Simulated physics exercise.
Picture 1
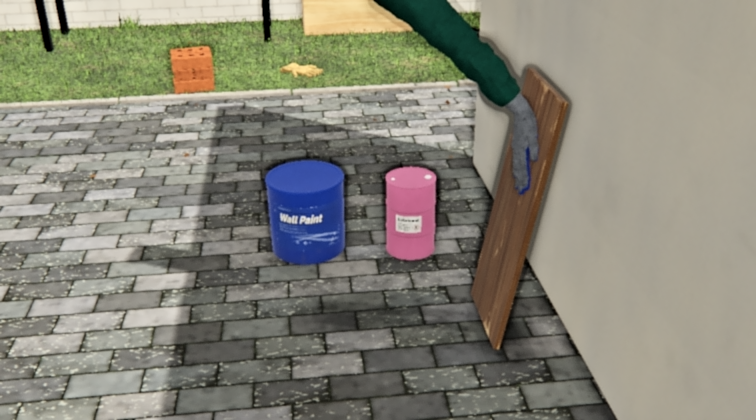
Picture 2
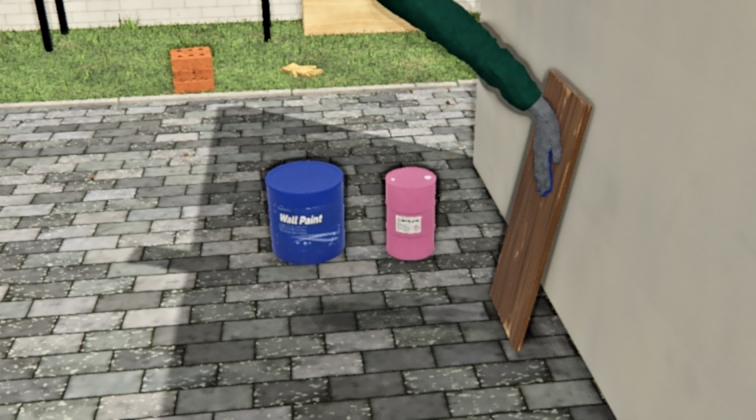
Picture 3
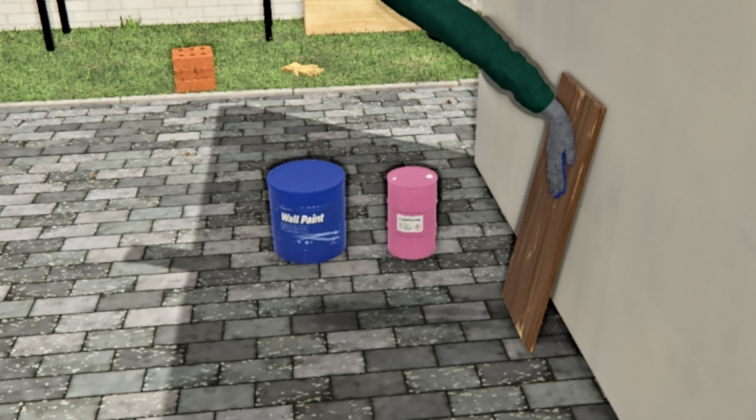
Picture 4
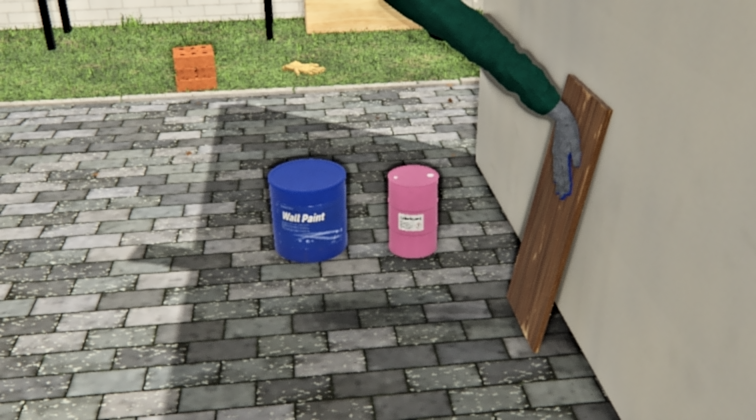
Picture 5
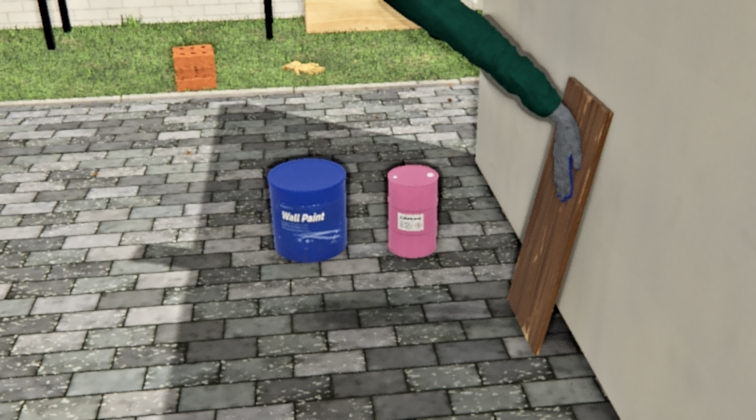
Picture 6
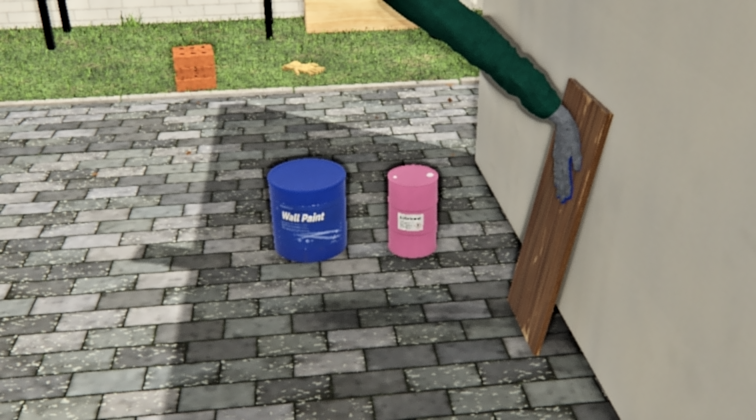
A gloved hand in a green sleeve moving a brown board rightward and leaning it on a wall, beside blue and pink containers.
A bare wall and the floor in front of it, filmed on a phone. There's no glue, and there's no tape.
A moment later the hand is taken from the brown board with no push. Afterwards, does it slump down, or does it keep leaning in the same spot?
It keeps leaning.
Then, 0.40 s later than the last frame, all is still.
Then, 0.90 s later than the last frame, brown board resting near (554, 219).
When it is over, all 3 as before. End places, in pixels of the last picture, brown board near (554, 219). The board holds.
